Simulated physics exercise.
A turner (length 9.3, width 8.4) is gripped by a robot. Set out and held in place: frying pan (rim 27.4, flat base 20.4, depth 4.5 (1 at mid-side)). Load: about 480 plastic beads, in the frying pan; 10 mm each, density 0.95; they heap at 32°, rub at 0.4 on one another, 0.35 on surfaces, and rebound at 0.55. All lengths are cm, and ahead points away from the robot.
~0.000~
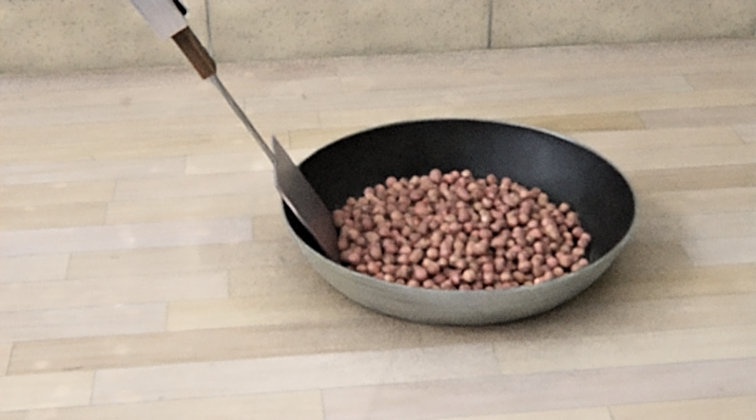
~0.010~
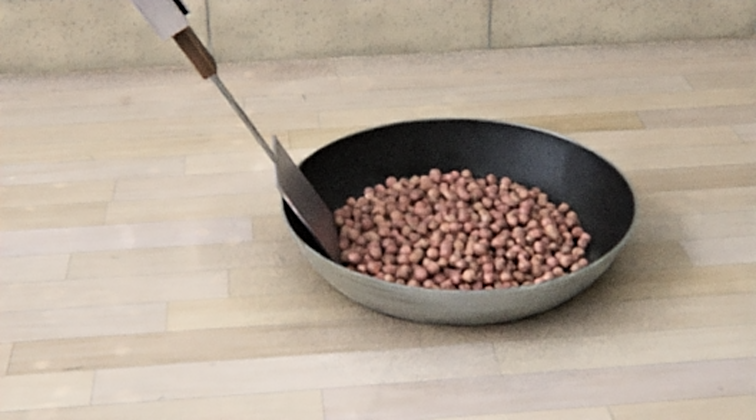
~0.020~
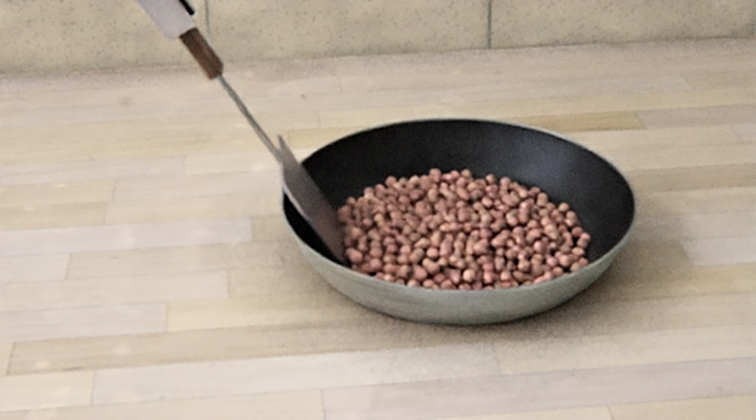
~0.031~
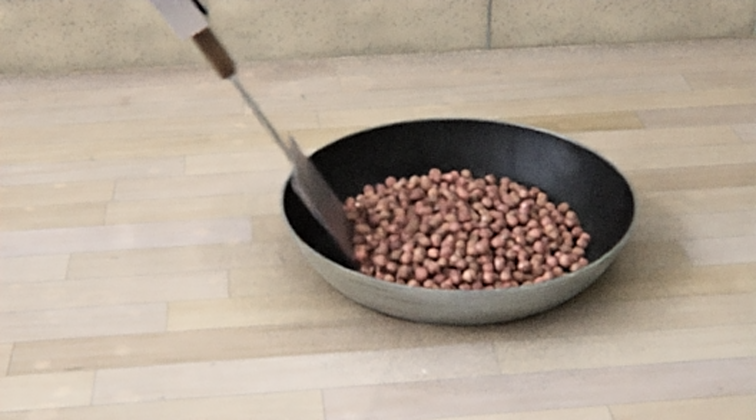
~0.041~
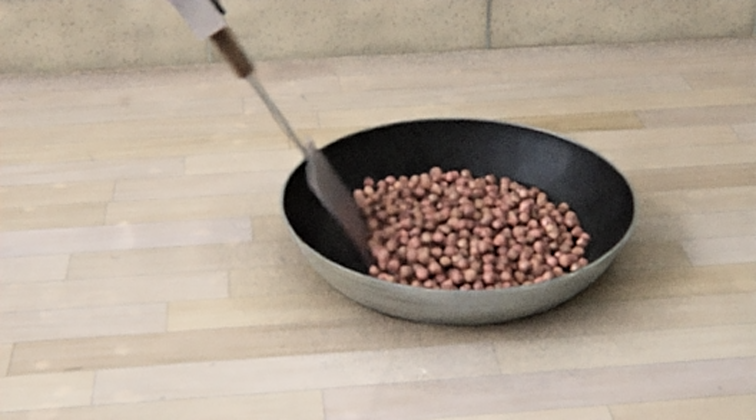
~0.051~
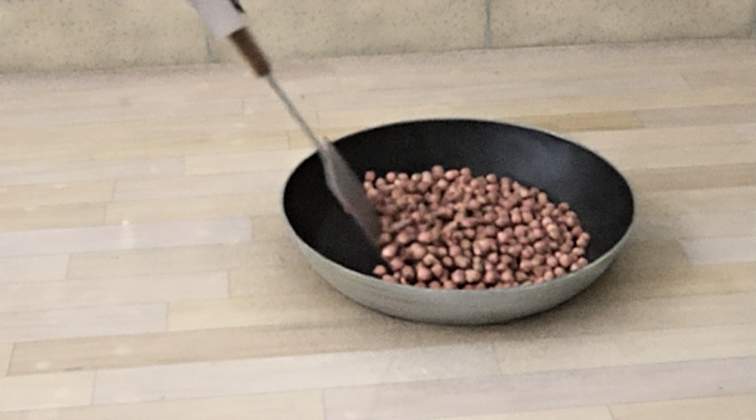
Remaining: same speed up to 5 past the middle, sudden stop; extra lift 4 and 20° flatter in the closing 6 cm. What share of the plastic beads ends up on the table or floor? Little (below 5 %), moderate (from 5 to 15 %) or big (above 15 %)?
Share on the table or floor: Moderate (from 5 to 15 %).
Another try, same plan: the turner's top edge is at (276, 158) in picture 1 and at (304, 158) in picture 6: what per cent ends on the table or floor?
Some 0 per cent.
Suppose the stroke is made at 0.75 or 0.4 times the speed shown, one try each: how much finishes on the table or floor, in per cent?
About 5 and 0 per cent.
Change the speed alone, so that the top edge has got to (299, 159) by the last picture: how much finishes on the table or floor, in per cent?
Some 0 per cent.
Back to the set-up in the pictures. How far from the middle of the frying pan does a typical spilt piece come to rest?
Roughly 64 cm.
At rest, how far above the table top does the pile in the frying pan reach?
Some 3.5 cm.
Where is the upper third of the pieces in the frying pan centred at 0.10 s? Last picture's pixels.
Around (478, 219).
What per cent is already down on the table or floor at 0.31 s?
About 10 per cent.
After 0.08 s, sloping 60°, highest piece 5 above the table; 477 in the frying pan.
After 0.10 s, sloping 54°, highest piece 6 above the table; 477 in the frying pan.
After 0.31 s, sloping 40°, highest piece 6 above the table; 427 in the frying pan, 46 on the table or floor, 4 on the blade or in flight.
After 1.36 s, sloping 40°, highest piece 3 above the table; 427 in the frying pan, 50 on the table or floor.
At rest, 427 in the frying pan, 50 on the table or floor. That is 10 % on the table or floor.
